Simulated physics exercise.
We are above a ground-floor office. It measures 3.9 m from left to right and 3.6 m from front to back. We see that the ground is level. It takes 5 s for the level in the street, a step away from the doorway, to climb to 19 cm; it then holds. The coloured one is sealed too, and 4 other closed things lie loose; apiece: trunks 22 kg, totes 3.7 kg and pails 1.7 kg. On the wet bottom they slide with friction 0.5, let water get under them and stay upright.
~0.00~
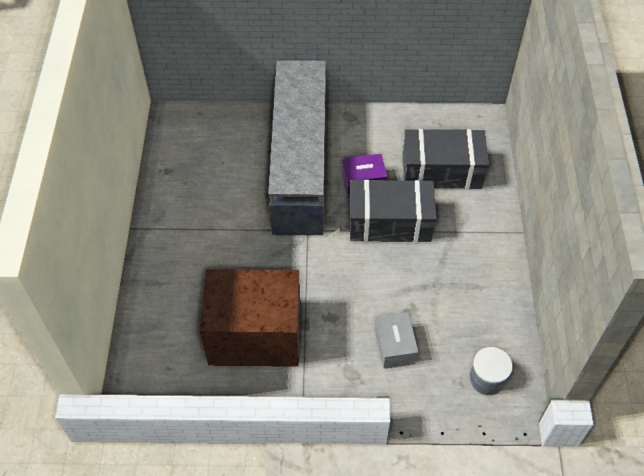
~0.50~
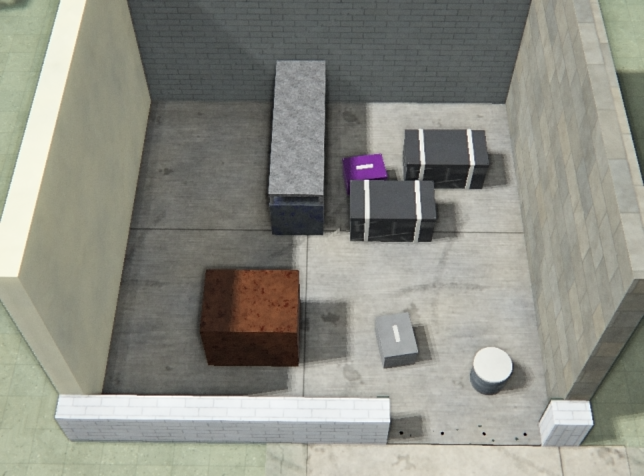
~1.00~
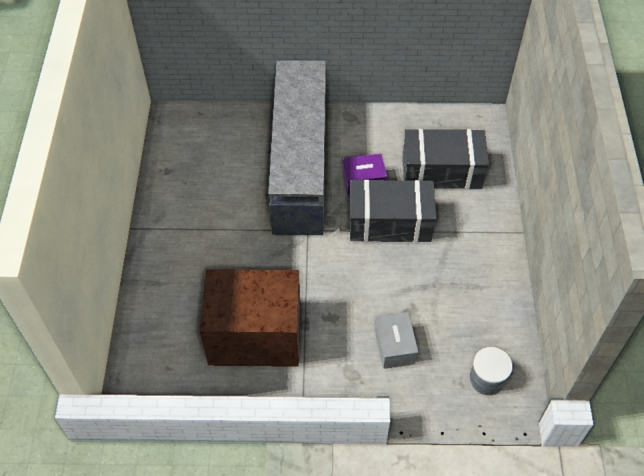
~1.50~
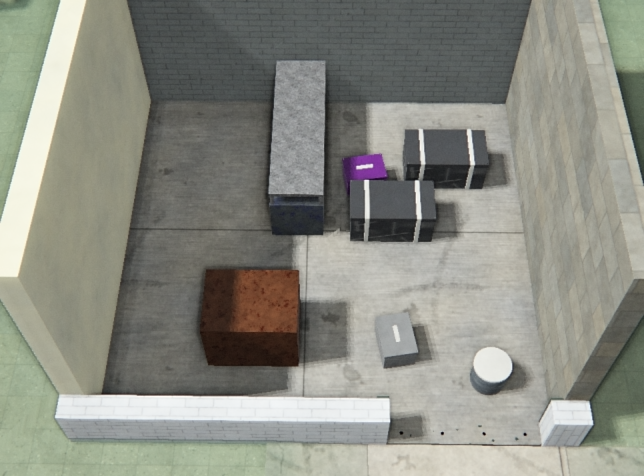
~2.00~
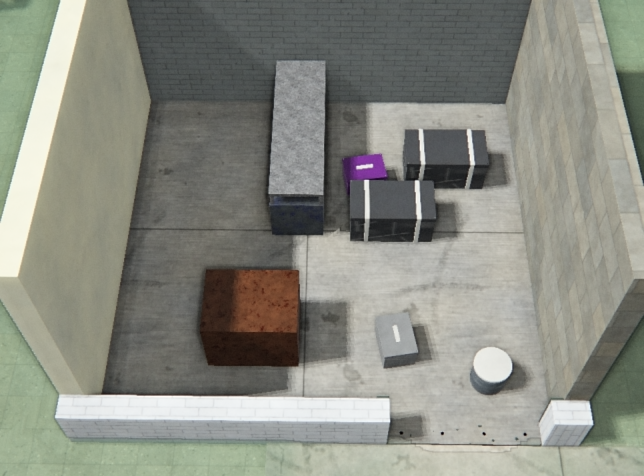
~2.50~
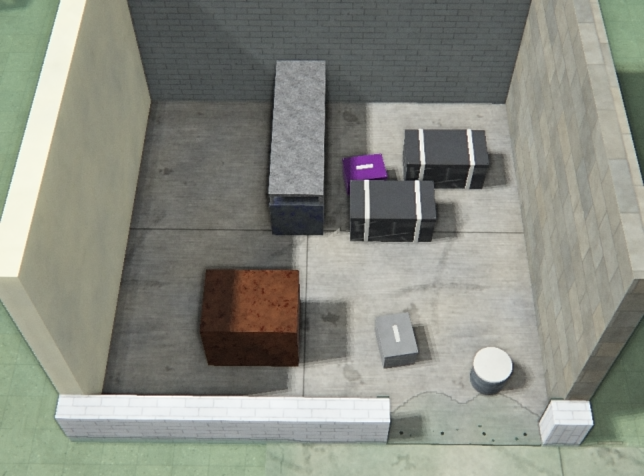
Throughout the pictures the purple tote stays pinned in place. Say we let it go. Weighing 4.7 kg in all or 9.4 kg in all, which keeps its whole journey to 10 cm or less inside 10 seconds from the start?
I would say neither one.
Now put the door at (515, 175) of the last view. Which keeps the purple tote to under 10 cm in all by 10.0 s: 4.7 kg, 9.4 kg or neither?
Note: Neither mass keeps it.
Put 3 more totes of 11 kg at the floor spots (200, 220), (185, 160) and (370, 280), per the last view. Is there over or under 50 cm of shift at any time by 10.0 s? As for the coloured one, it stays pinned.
Below the mark, below the mark, above the mark.
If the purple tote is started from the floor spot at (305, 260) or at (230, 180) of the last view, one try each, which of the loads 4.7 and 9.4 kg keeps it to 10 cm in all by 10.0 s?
Respectively, neither option succeeds and the light option succeeds.
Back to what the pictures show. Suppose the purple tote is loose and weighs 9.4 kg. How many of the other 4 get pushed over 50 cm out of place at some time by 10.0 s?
The total is 4.
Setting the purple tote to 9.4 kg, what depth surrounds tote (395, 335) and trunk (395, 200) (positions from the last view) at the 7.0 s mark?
Roughly 3 and 10 cm.
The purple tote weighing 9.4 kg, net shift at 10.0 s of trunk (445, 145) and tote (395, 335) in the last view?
In turn: 100 cm, 250 cm.
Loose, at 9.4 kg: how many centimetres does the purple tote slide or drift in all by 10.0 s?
The distance adds up to about 100 cm.
After 3.5 s the purple tote would be 0 cm from its start with 4.7 kg and 0 cm from its start with 9.4 kg; 0 cm of water round it then.
After 4.5 s the purple tote would be 0 cm from its start with 4.7 kg and 0 cm from its start with 9.4 kg; 0 cm of water round it then.
After 7.0 s the purple tote would be 57 cm from its start with 4.7 kg and 28 cm from its start with 9.4 kg; 7 cm of water round it then.
After 10.0 s the purple tote would be 54 cm from its start with 4.7 kg and 16 cm from its start with 9.4 kg; 15 cm of water round it then.
